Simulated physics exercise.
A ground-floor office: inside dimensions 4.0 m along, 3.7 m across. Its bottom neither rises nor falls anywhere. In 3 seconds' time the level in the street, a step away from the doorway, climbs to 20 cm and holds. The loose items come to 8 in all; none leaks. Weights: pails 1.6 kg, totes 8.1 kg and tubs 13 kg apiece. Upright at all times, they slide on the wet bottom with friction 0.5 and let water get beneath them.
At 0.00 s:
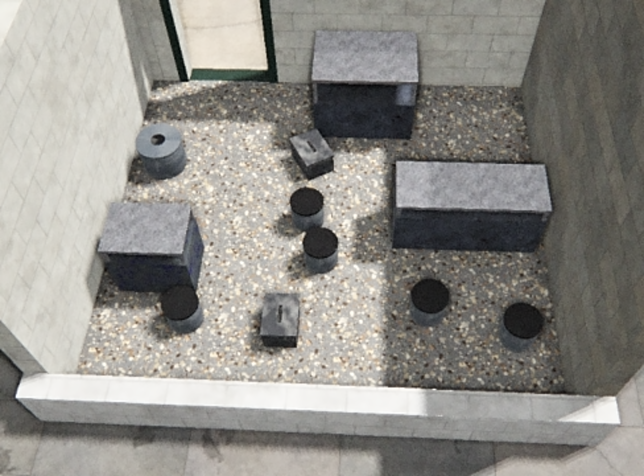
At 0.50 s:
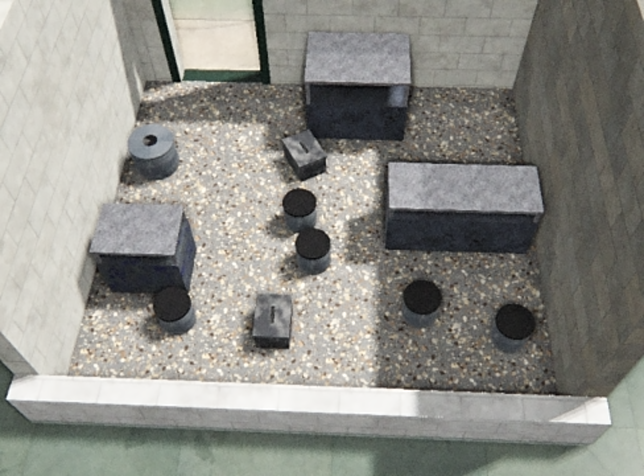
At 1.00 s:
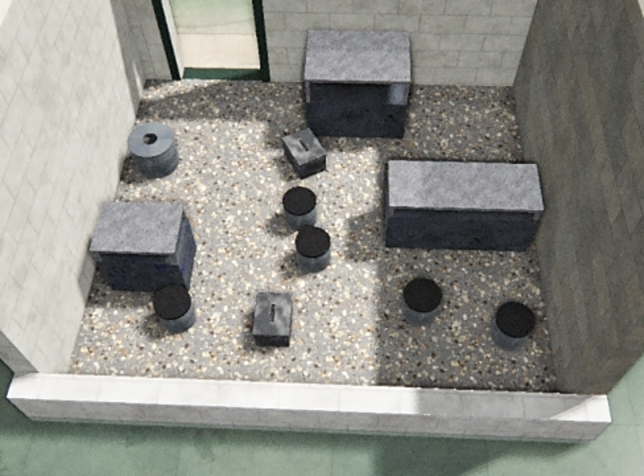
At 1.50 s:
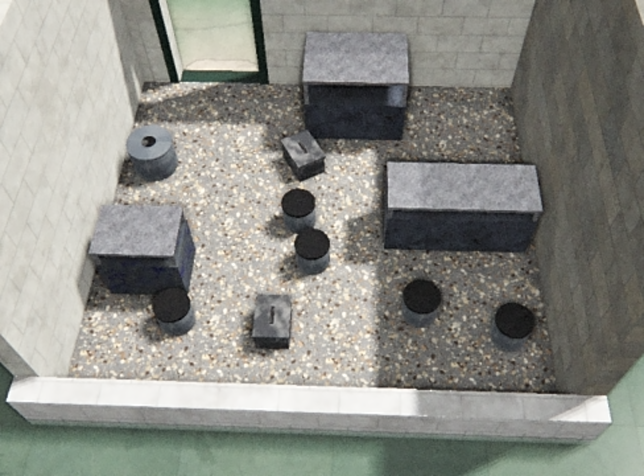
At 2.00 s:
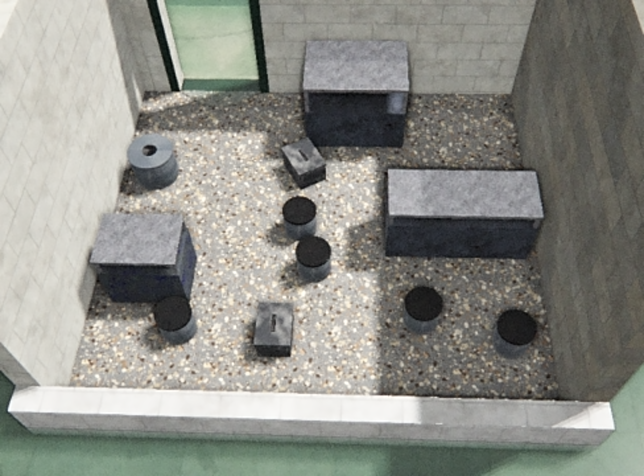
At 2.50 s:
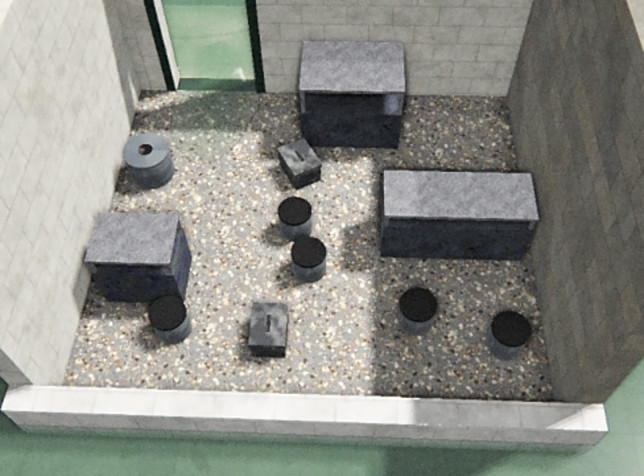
A walled room of dark blocks and cylinders stays still while greenish water spreads outside its walls.
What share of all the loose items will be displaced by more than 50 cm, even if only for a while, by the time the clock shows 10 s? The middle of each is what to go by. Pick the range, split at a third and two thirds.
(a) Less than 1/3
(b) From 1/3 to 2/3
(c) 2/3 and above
(c) 2/3 and above.
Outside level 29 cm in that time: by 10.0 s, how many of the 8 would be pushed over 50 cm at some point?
You'd get 8 in that case.
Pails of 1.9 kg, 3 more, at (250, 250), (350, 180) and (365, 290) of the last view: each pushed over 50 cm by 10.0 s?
For each in turn I get a greater distance, a smaller distance and a greater distance.
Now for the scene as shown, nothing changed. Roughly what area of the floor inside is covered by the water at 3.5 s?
Wet: Near 3.0 m2.
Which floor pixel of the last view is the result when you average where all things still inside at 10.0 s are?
I'd put it around (385, 288).
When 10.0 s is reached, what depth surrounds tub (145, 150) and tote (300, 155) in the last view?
Around 6 cm and 4 cm.
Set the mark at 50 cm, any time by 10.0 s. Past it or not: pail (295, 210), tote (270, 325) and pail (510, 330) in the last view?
First farther, then farther, then farther.
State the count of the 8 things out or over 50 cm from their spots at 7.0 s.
At that time I count 4.
After 3.5 s 0 of 8 are over 50 cm from their spots; 0 afloat.
After 4.5 s 1 of 8 are over 50 cm from their spots; 0 afloat.
After 7.0 s 4 of 8 are over 50 cm from their spots; 3 afloat.
After 10.0 s 5 of 8 are over 50 cm from their spots, and 7 have been at some point; 6 afloat.
